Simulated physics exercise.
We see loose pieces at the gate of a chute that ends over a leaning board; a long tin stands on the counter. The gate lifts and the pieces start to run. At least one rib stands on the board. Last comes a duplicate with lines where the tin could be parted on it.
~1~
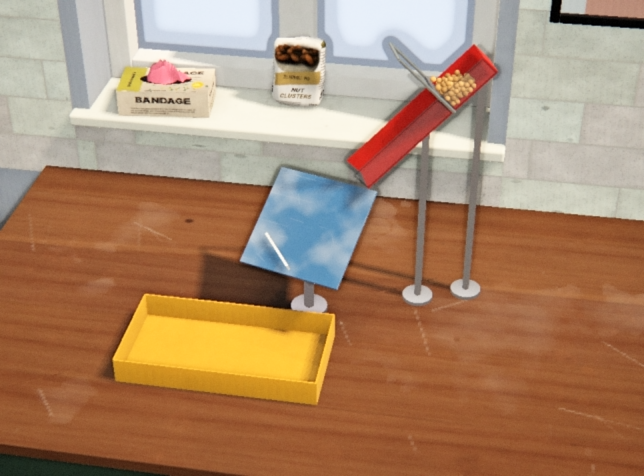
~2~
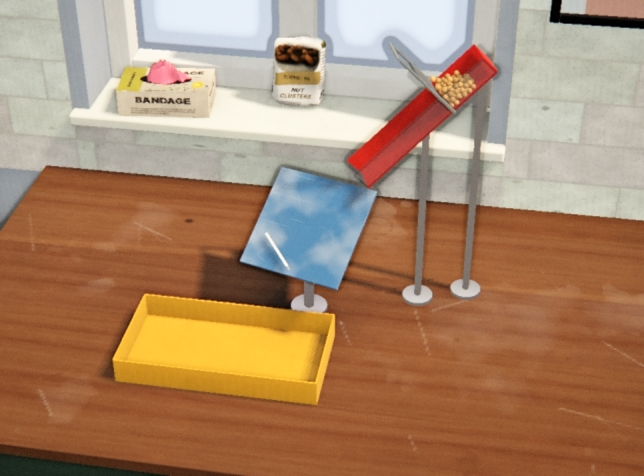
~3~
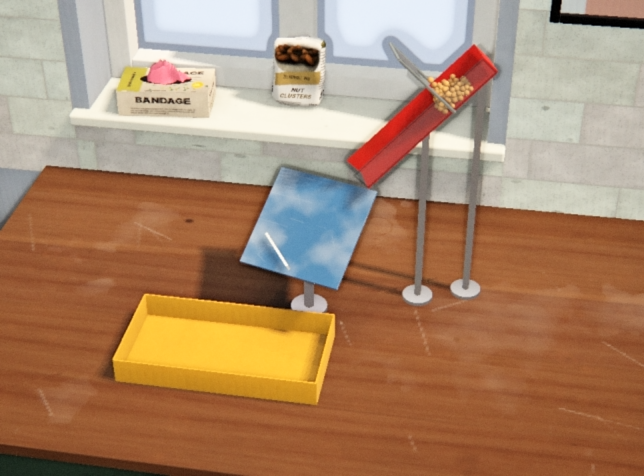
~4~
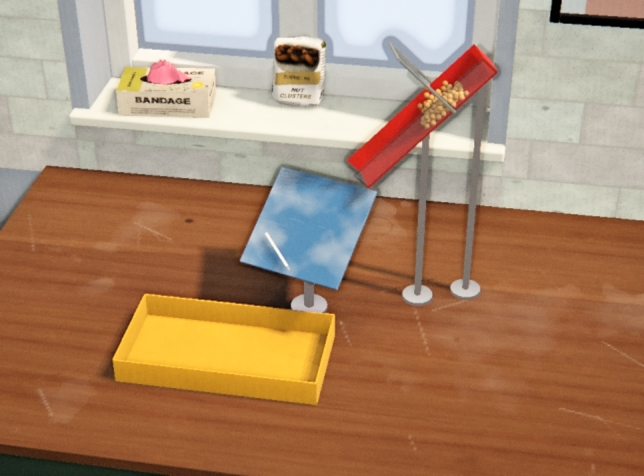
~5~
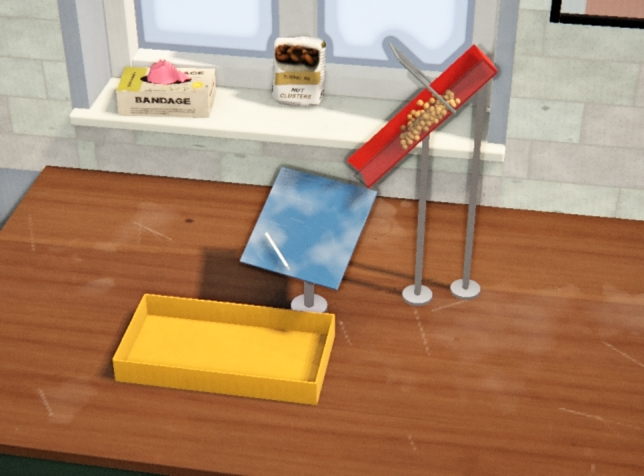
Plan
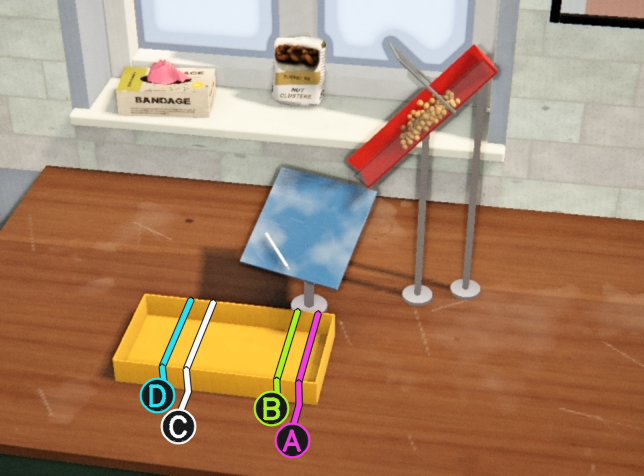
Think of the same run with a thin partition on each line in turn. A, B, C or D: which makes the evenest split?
B is best.
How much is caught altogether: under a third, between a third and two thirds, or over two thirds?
Over two thirds.
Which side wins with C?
The right side.
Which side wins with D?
More lands on the right.
On the marked copy, line A crosses the front rim at (298, 381); line B crosses the front rim at (276, 379); line C crosses the front rim at (186, 368); line D crosses the front rim at (162, 365).
With A, of what is caught, most on the left of the divider, a small part on the right.
With B, of what is caught, about half on the left of the divider, about half on the right.
With C, of what is caught, a small part on the left of the divider, nearly all on the right.
With D, of what is caught, a stray few on the left of the divider, nearly all on the right.
